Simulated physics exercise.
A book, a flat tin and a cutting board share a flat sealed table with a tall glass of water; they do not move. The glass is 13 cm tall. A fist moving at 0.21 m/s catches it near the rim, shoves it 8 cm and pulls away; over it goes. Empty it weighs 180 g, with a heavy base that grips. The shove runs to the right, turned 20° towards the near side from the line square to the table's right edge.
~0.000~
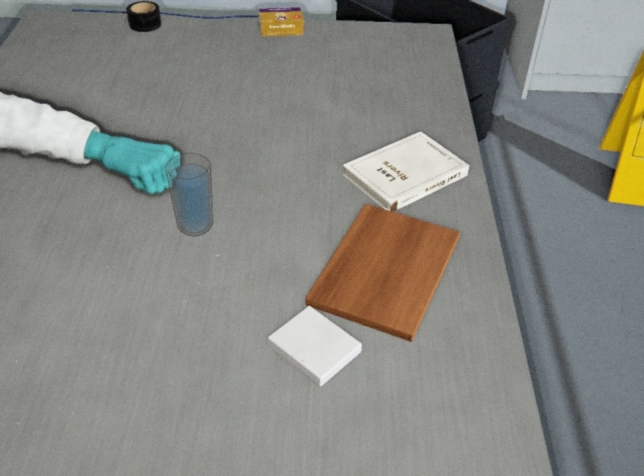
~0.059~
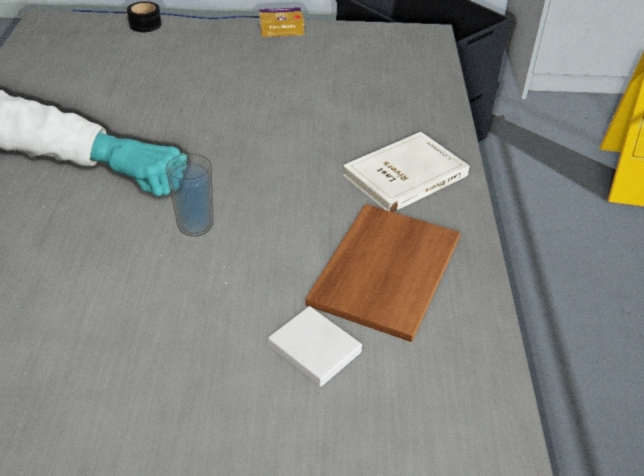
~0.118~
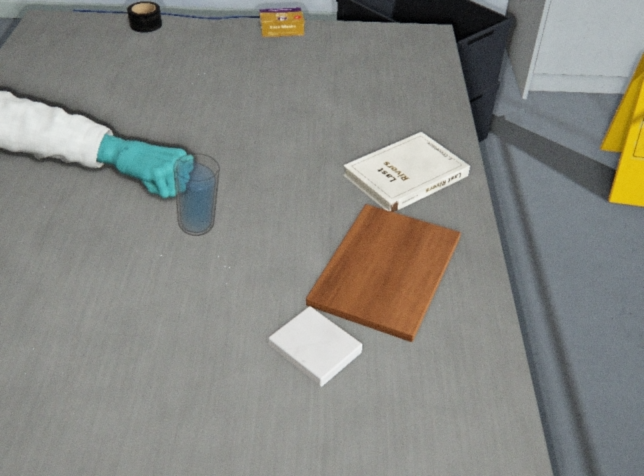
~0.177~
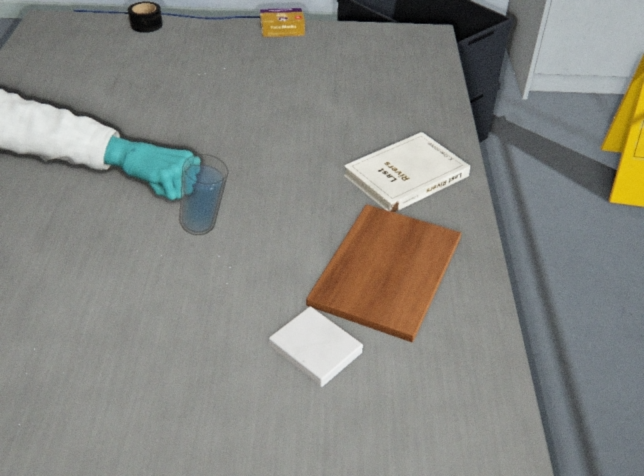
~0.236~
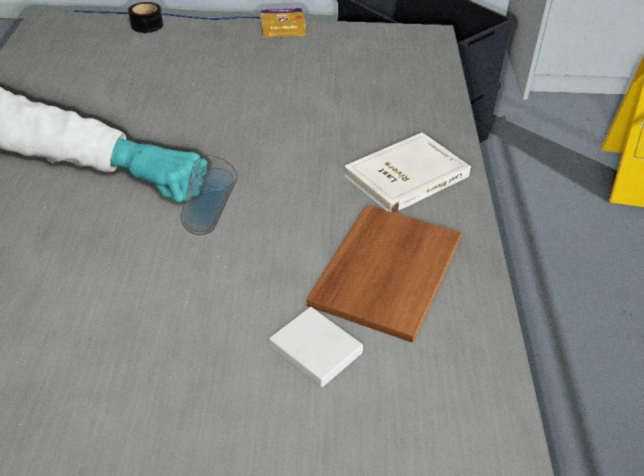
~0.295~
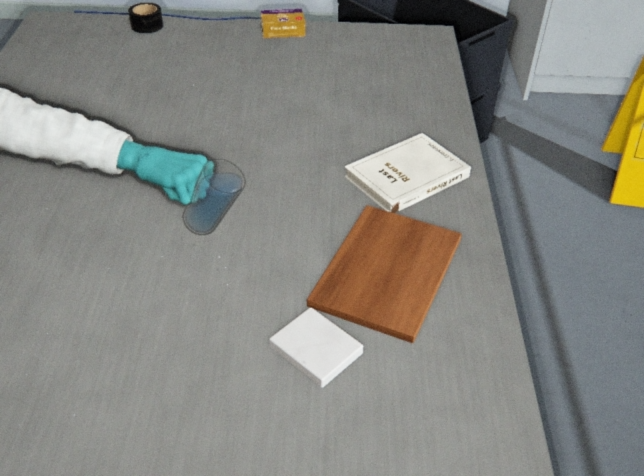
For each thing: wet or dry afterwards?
Book: Ends up wet; flat tin: Ends up wet; cutting board: Gets wet.
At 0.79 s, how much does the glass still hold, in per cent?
Some 36 per cent.
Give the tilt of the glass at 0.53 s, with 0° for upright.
About 84°.
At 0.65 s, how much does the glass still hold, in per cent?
Some 58 per cent.
By 0.53 s the tilt is 83° and 99 per cent is in the glass, 0 has run off the table; wet so far, nothing.
By 0.65 s the tilt is 87° and 59 per cent is in the glass, 0 has run off the table; wet so far, cutting board.
By 0.79 s the tilt is 87° and 37 per cent is in the glass, 0 has run off the table; wet so far, book, flat tin, cutting board.
By 1.03 s the tilt is 87° and 20 per cent is in the glass, 2 has run off the table; wet so far, book, flat tin, cutting board.
At rest 5 per cent is in the glass, 6 has run off the table; wet so far, book, flat tin, cutting board.
